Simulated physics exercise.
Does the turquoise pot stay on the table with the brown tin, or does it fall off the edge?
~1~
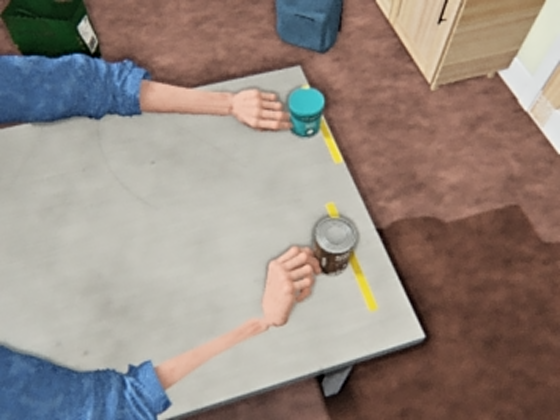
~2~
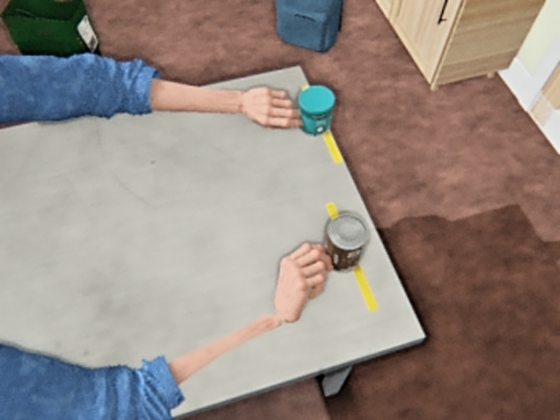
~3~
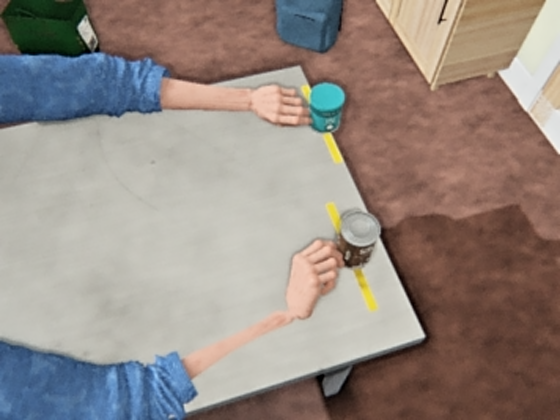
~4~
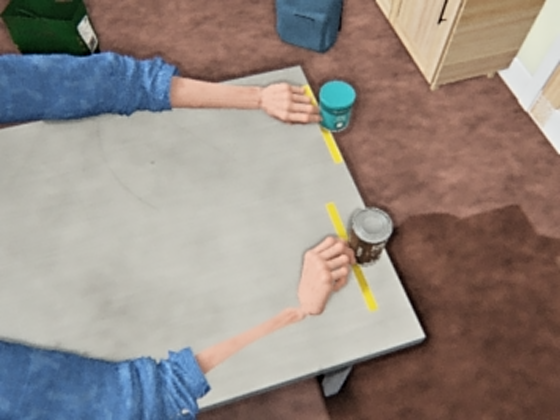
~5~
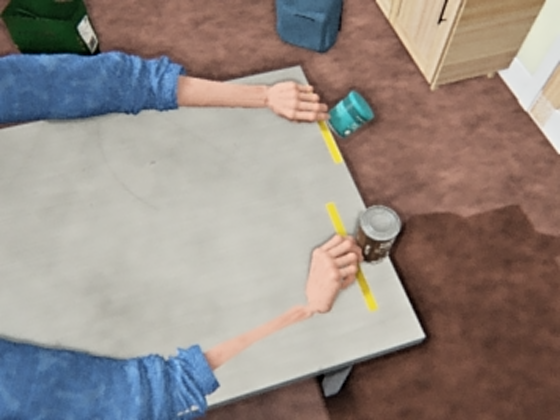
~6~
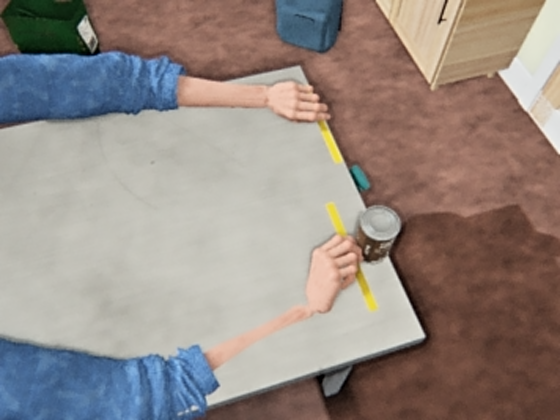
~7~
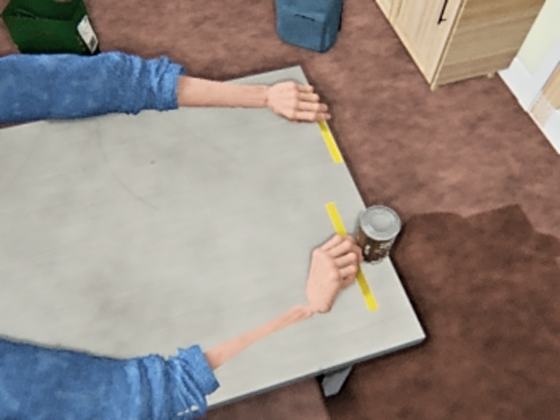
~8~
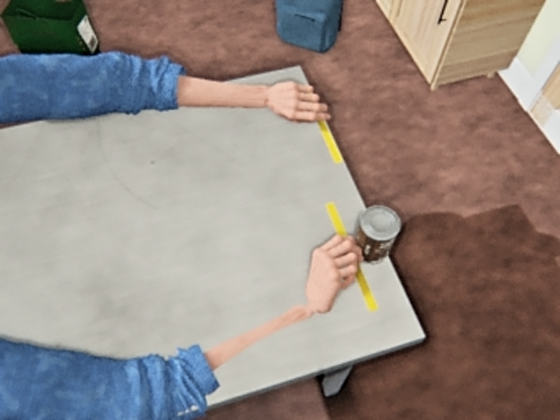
The turquoise pot tips over the edge and drops toward the floor, while the brown tin stays upright on the table.
